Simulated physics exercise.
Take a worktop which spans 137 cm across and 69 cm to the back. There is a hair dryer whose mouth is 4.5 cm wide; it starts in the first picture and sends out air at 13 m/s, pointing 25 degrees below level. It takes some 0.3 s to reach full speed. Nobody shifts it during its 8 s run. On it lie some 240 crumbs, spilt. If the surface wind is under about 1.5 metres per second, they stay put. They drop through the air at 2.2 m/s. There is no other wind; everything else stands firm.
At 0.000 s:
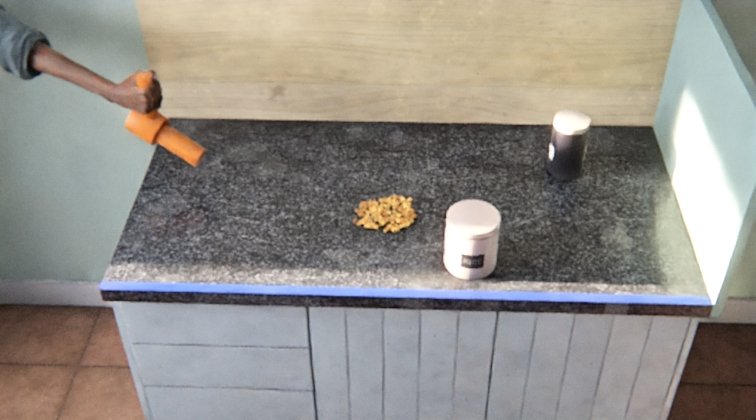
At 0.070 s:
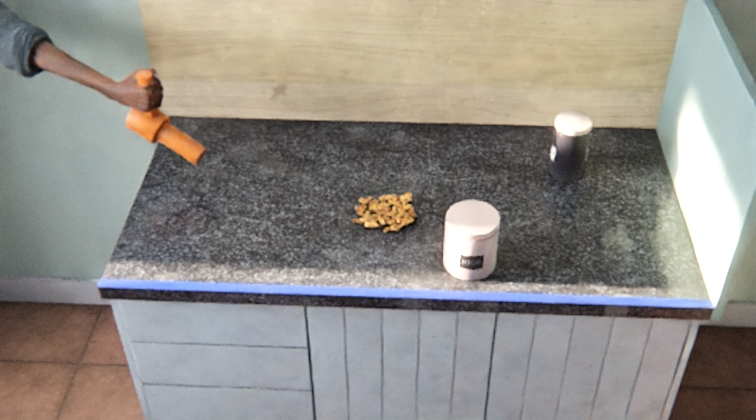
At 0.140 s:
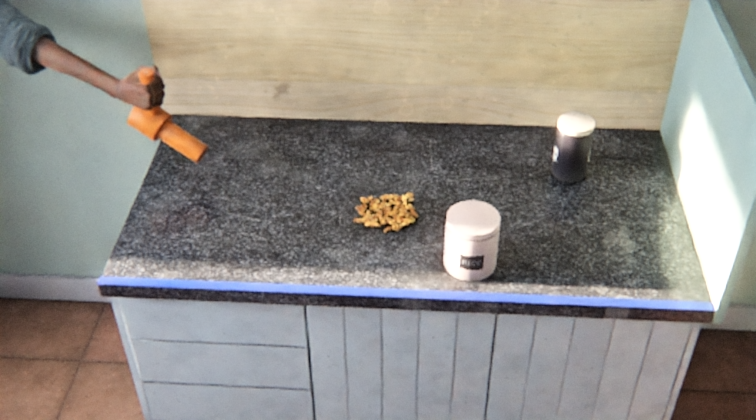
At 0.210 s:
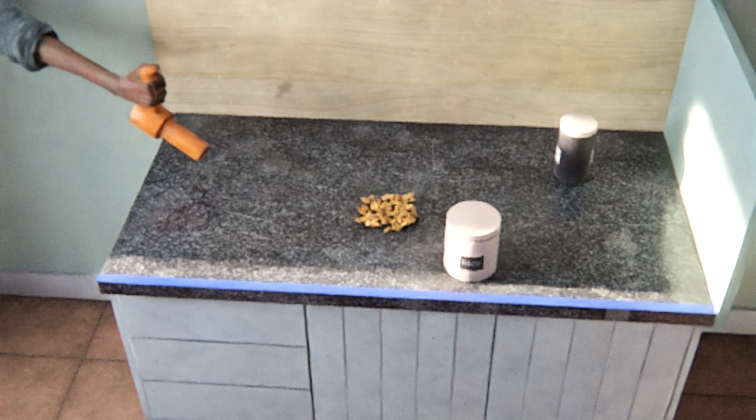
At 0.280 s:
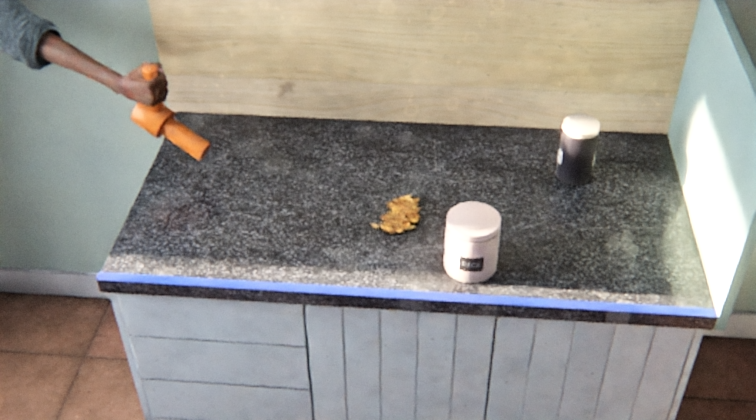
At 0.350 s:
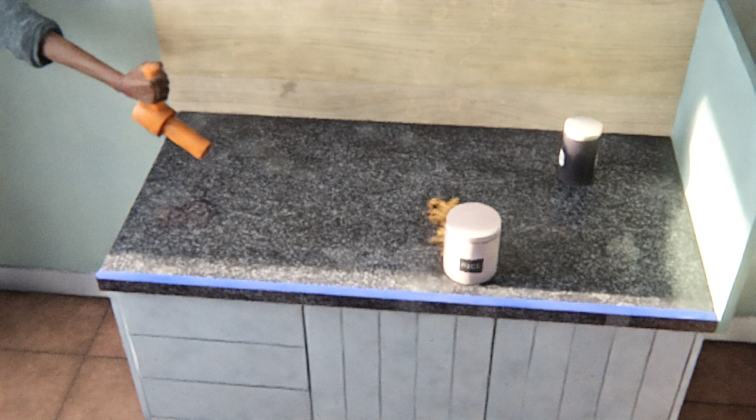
Hand holding an orange hair dryer over a dark speckled worktop, crumbs lying still, then shifting right and bunching behind a white jar.
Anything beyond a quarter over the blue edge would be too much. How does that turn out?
In the end the amount is too much.
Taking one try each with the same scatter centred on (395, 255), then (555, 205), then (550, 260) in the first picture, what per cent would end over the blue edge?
90 %, 0 %, 25 %.
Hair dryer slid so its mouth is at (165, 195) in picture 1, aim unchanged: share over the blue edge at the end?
0 %.
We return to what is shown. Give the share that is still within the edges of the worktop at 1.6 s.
That works out to roughly 70 % remaining.
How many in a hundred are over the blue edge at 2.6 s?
40 per cent, roughly.
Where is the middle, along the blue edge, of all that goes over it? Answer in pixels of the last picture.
About (618, 314).
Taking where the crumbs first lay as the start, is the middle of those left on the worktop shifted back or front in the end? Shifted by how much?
It moves toward the near end, close to 5 cm.
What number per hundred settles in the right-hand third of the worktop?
I'd estimate around 60 per cent.
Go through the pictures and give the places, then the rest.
In the first picture, the middle of the crumbs is near (387, 214), none has stirred yet and the mouth of the hair dryer is at (201, 158).
In the second picture, the middle of the crumbs is near (387, 212), none has stirred yet and the blue edge is centred on (401, 298).
In the third picture, the middle of the crumbs is near (388, 212), none has stirred yet, the top of a jar is at (474, 217) and the top of a jar is at (577, 121).
In the fourth picture, the middle of the crumbs is near (388, 212) and none has stirred yet.
In the fifth picture, the middle of the crumbs is near (402, 215), the farthest in sight from the hair dryer is at (417, 220) and about 50 % have left their places.
In the sixth picture, the middle of the crumbs is near (456, 226), the farthest in sight from the hair dryer is at (446, 252) and all have left their places.
After 1.6 s, 32 % are over the blue edge; the middle of those still in play is near (699, 248); 52 % have settled or left.
After 2.6 s, 36 % are over the blue edge; the middle of those still in play is near (699, 247); 59 % have settled or left.
After 4.4 s, 40 % are over the blue edge; the middle of those still in play is near (697, 244); 69 % have settled or left.
After 8.0 s, at the end, 42 % are over the blue edge; the middle of those still in play is near (697, 244).
